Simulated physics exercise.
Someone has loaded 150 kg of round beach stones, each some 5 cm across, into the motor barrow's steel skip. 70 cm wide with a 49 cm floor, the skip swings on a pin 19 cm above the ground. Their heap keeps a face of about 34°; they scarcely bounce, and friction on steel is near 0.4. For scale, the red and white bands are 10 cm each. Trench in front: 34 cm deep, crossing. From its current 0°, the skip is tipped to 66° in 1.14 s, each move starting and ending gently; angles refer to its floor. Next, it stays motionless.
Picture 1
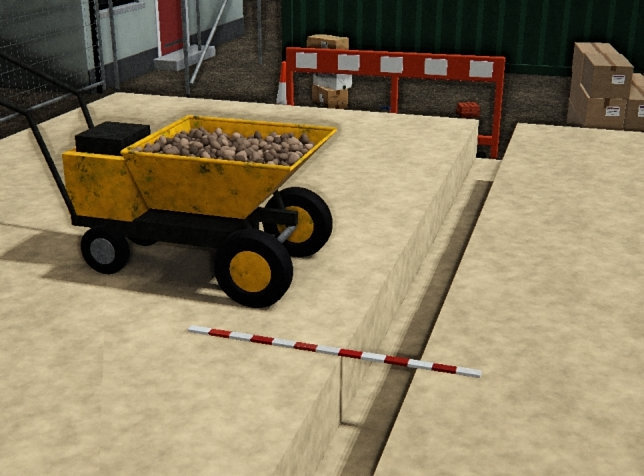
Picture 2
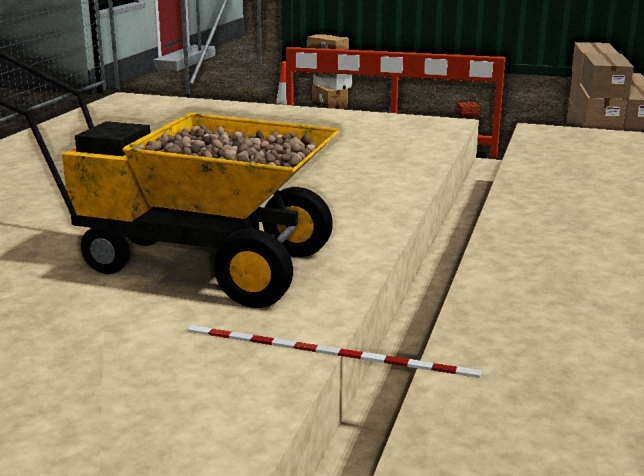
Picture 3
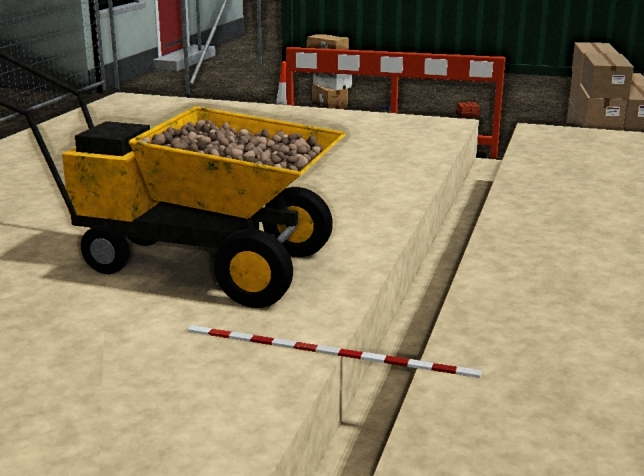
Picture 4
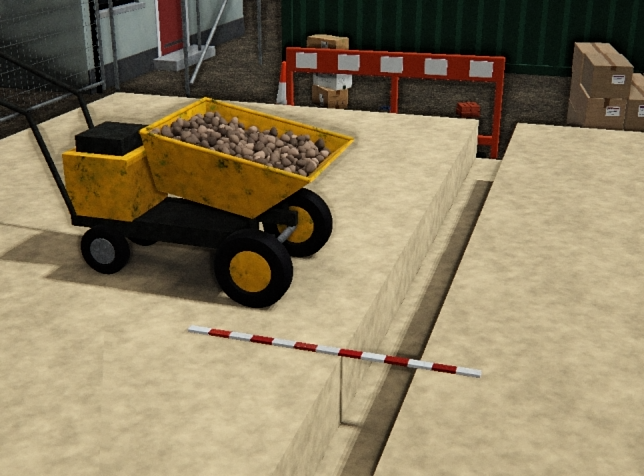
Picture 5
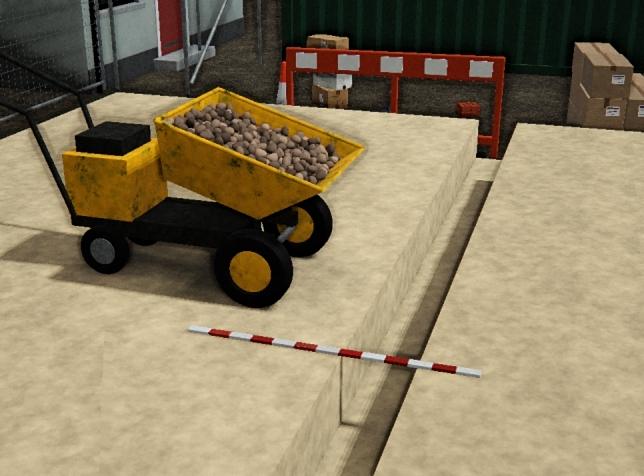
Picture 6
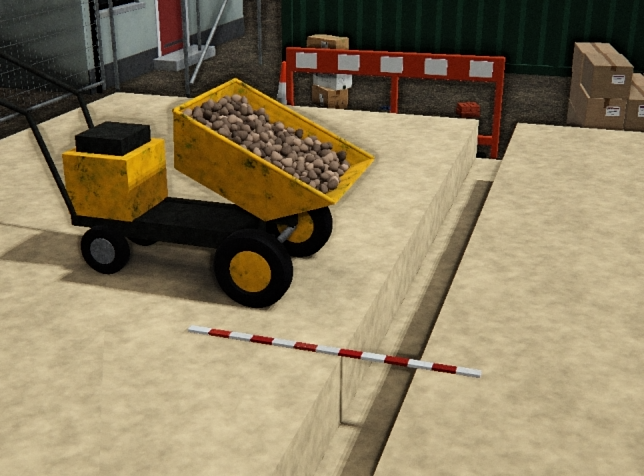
On a sandy surface beside a narrow trench, a yellow motor barrow loaded with round stones stands still behind a red and white pole while its skip tilts steadily toward the right, the rear end rising and the lip lowering.
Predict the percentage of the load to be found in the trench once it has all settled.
Roughly 77 percent of the load ends up there.
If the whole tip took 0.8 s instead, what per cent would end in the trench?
Roughly 70 per cent.
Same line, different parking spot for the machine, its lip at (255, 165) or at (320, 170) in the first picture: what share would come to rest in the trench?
First spot about 100, second spot about 45 per cent.
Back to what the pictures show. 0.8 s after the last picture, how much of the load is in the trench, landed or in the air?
At that moment: Approx. 40 %.
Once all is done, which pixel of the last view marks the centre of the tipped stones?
Around (421, 342).
Then, 0.4 s after the last picture the floor is at 56°, 100 % in the skip; the foremost stones are at (383, 233).
Then, 0.8 s after the last picture the floor is at 66°, 55 % in the skip, 38 % in the trench, 7 % past the trench; the foremost stones are at (480, 308).
Then, 1.1 s after the last picture the floor is at 66°, 18 % in the skip, 60 % in the trench, 22 % past the trench; the foremost stones are at (588, 324).
Then, 3.1 s after the last picture the floor is at 66°, 0 % in the skip, 77 % in the trench, 23 % past the trench; the foremost stones are past the picture's edge.
